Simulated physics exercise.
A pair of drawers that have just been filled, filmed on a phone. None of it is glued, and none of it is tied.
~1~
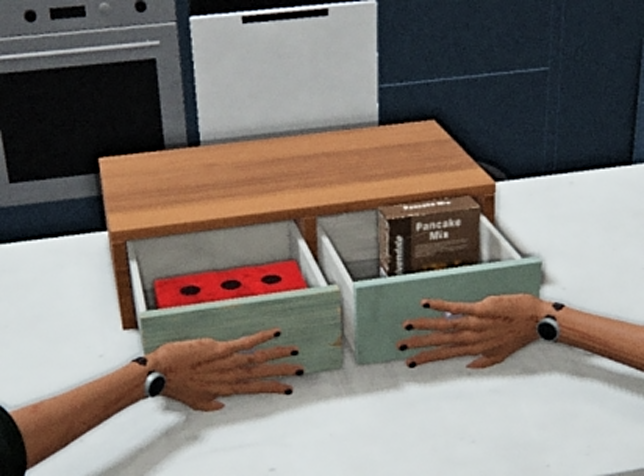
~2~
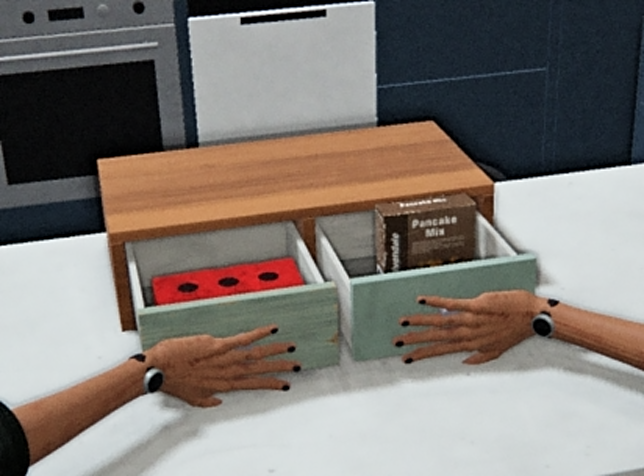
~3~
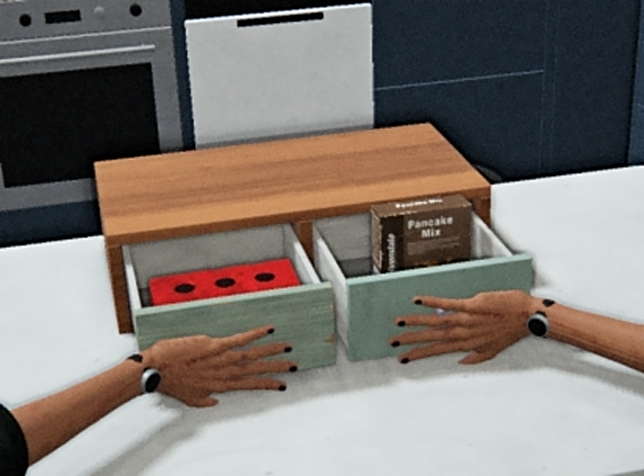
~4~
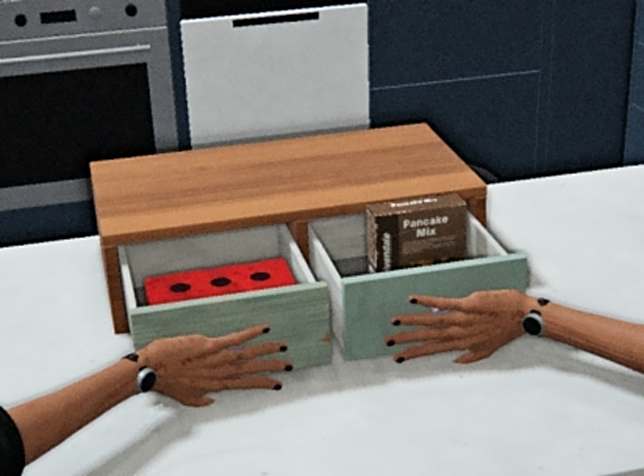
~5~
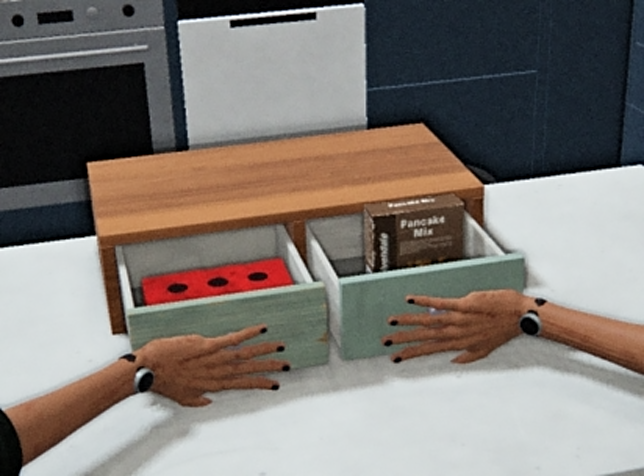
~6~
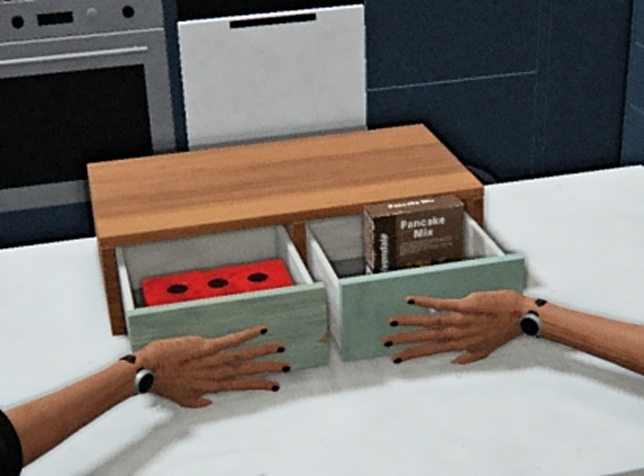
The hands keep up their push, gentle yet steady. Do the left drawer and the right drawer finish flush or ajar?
Final state: The left drawer ends flush, the right drawer ends flush.
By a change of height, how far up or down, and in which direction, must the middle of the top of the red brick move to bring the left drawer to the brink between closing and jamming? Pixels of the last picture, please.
The tipping point sits around 28 pixels higher.
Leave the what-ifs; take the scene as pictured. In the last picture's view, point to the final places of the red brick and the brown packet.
Final spots: Roughly (198, 244); roughly (387, 236).
Then, 0.42 s after the last picture, left drawer starting in; right drawer about half in.
Then, 0.68 s after the last picture, left drawer about half in; right drawer nearly in.
At rest, the left drawer shuts flush; the right drawer shuts flush.
